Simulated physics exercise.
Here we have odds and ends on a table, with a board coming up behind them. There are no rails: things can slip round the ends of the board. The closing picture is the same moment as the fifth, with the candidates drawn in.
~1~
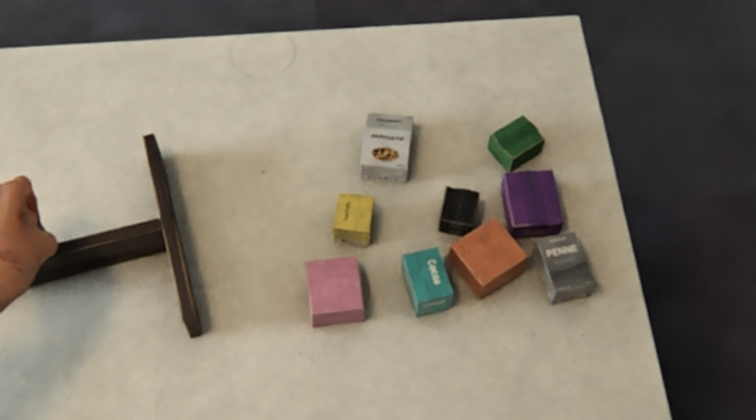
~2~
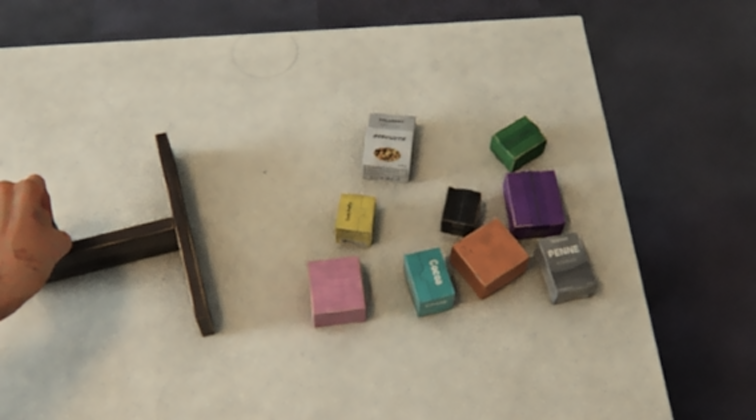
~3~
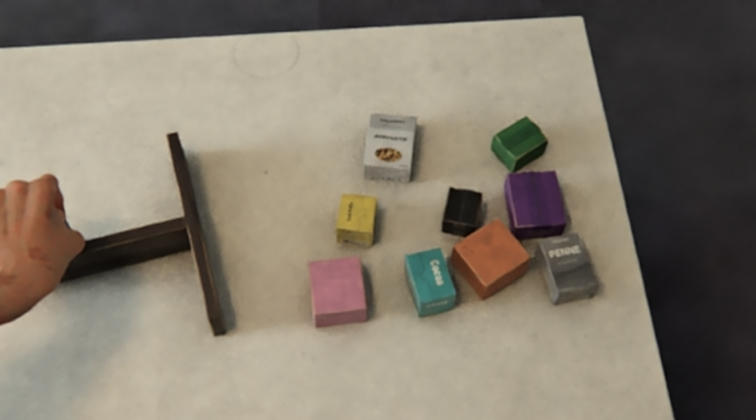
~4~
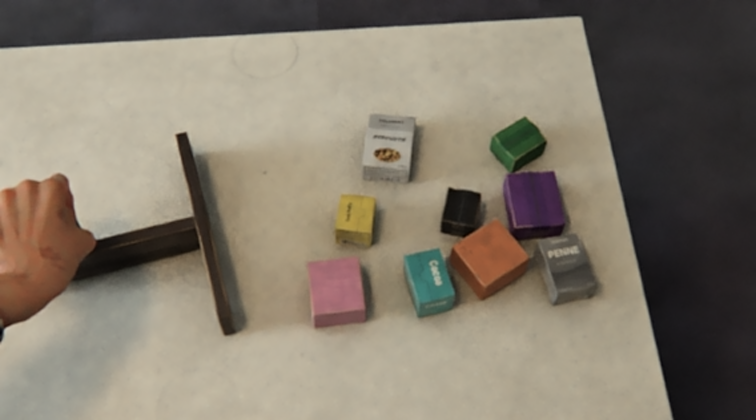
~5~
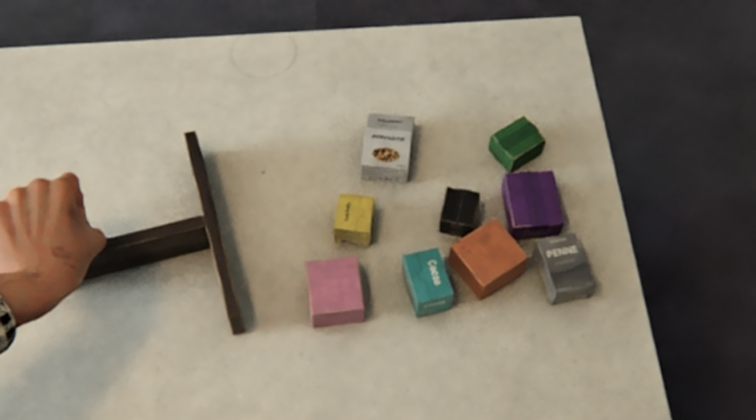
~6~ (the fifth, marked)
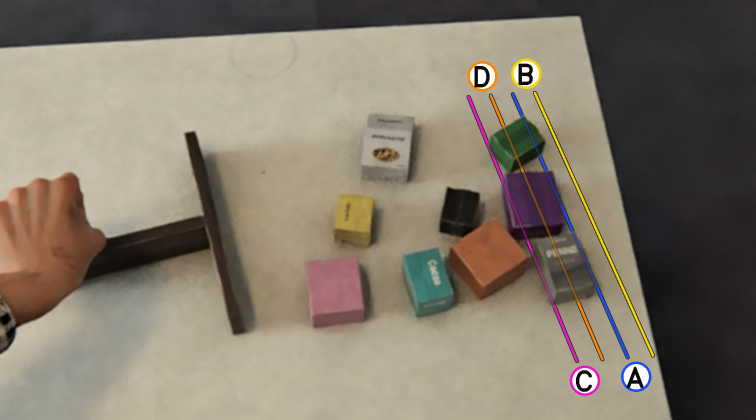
A dark T-shaped board sliding slowly right across a pale table, pushed by a hand, with assorted small boxes sitting still.
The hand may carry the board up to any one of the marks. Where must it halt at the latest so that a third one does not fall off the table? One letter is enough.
Line C.
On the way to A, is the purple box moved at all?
Yes.
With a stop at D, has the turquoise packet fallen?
By then, yes.
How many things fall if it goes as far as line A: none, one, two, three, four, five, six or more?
Four.
On the copy, A at (566, 217); B at (590, 215); C at (519, 220); D at (543, 218).
On C. First, board (323, 211); pink block (377, 287); grey packet (564, 269).
Then, board (436, 204); grey packet (630, 261); orange block (575, 253).
Finally, board (519, 199); grey packet over the edge; orange block over the edge; two fallen.
By contrast, A drops four; B drops seven; D drops four.
